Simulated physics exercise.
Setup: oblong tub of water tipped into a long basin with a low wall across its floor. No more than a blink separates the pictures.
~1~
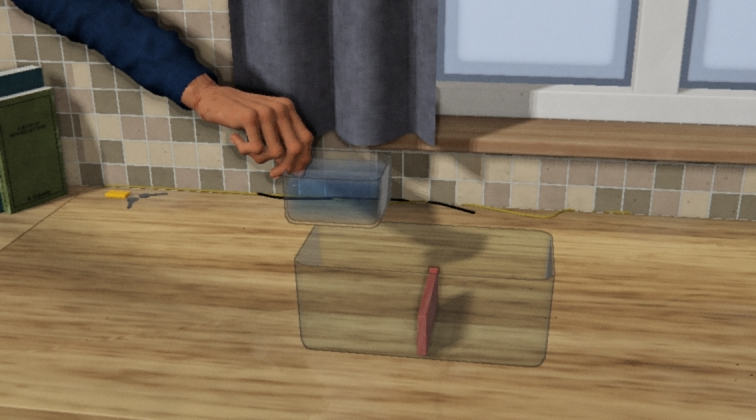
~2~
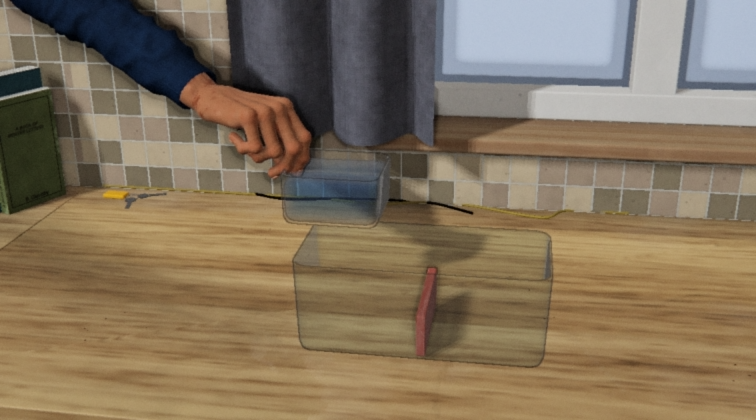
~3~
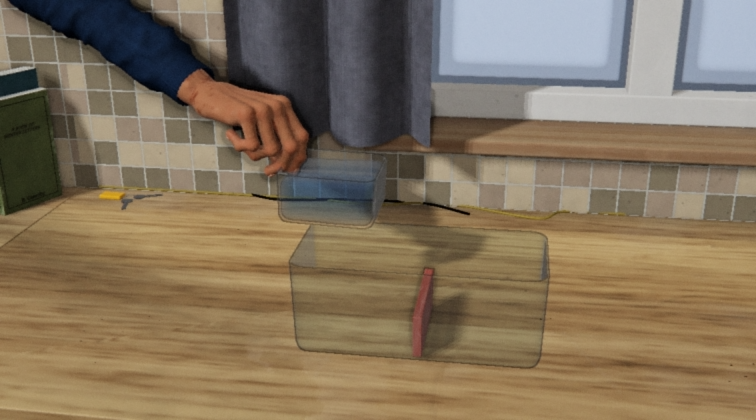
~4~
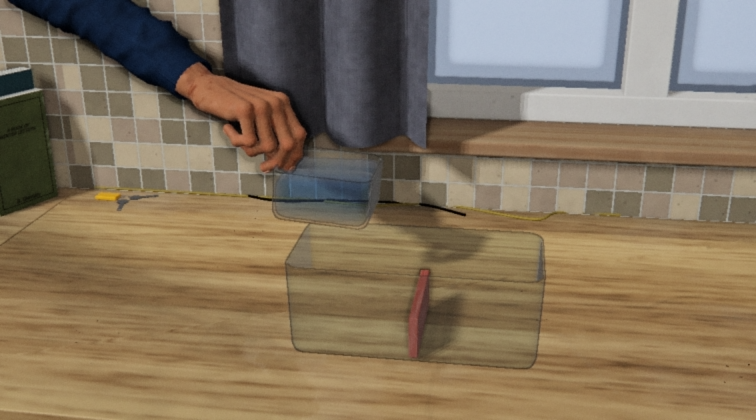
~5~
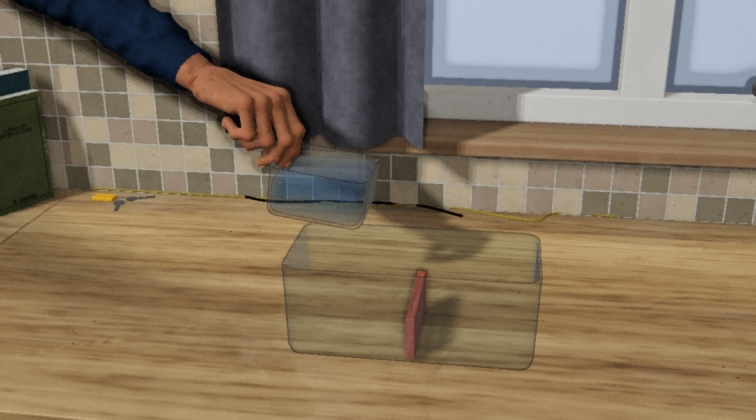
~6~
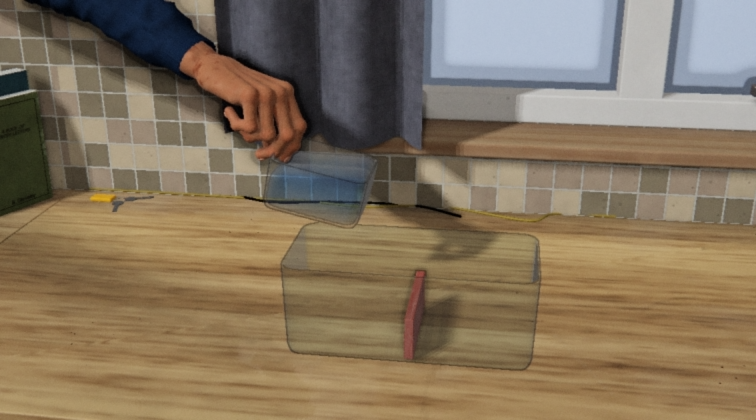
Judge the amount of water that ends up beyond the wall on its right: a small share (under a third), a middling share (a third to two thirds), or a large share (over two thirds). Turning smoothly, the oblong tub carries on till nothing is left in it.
A large share.
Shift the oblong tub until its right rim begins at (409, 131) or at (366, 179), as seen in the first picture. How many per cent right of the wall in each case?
First place gives some 95 %, second place some 65 %.
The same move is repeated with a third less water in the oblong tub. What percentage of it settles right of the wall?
It would be somewhere near 95 %.
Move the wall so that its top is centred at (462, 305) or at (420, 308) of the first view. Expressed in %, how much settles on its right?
Near 55 % and 85 %.
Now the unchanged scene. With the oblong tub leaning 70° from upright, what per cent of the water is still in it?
Amount still in: Approx. 45 %.
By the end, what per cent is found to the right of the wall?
Estimate: Some 95 per cent.
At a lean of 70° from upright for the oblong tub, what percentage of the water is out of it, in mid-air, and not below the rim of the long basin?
That comes to near 40 percent.
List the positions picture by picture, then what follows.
In the first frame, tilt 0°; pouring edge (386, 168); surface from (294, 169) to (386, 173); the long basin's rim runs from (306, 242) to (553, 256); the wall's top is at (429, 292).
In the second frame, tilt 1°; pouring edge (384, 169); surface from (293, 169) to (384, 173).
In the third frame, tilt 2°; pouring edge (381, 170); surface from (289, 169) to (380, 173).
In the fourth frame, tilt 5°; pouring edge (377, 171); surface from (285, 168) to (375, 172).
In the fifth frame, tilt 8°; pouring edge (373, 172); surface from (281, 166) to (372, 171).
In the sixth frame, tilt 12°; pouring edge (372, 172); surface from (279, 163) to (372, 168).
A moment on, the oblong tub is tipped part way and 43 per cent is still to pour, 4 is left of the wall and 16 right of it.
Next, the oblong tub is tipped right over and 5 per cent is still to pour, 5 is left of the wall and 80 right of it.
Then the oblong tub is tipped right over and 0 per cent is still to pour, 7 is left of the wall and 93 right of it.
Later the oblong tub is tipped right over and 0 per cent is still to pour, 7 is left of the wall and 93 right of it.
Finally, 7 per cent lies left of the wall, 92 right of it and 1 outside.
